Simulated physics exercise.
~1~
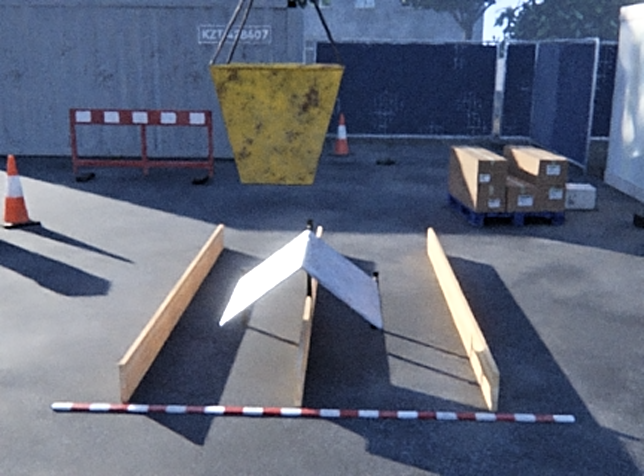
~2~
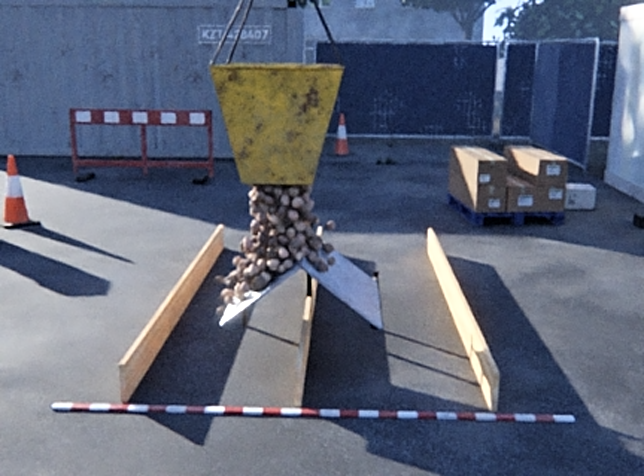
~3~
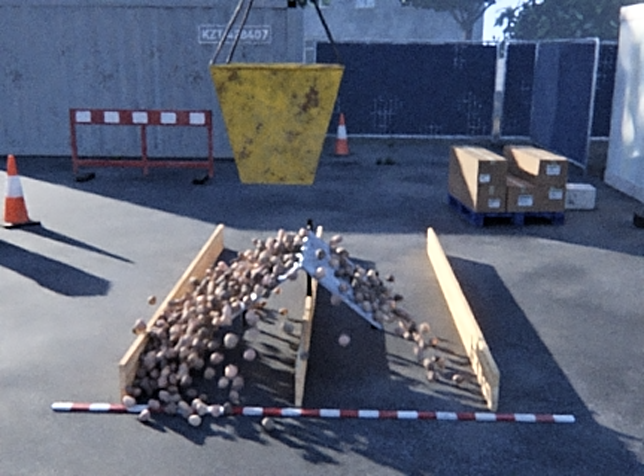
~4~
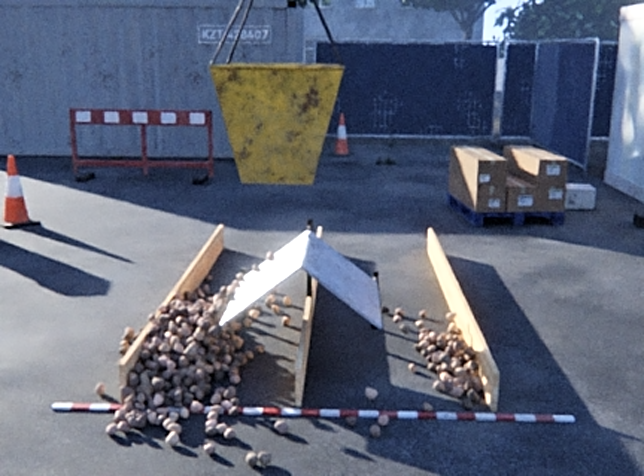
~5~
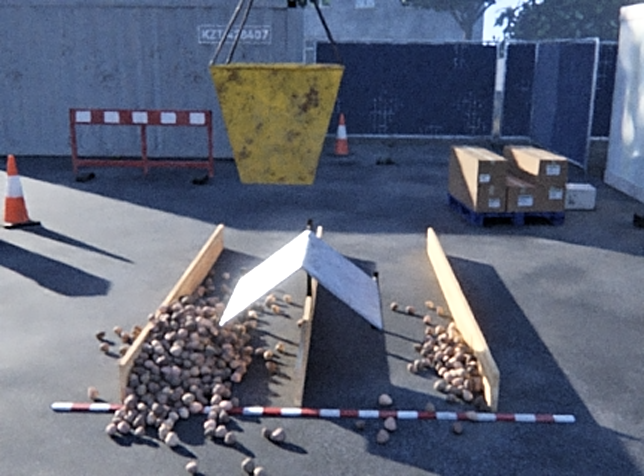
Yellow skip dropping brown stones onto a peaked steel ramp, most sliding into the left bay and fewer settling in the right.
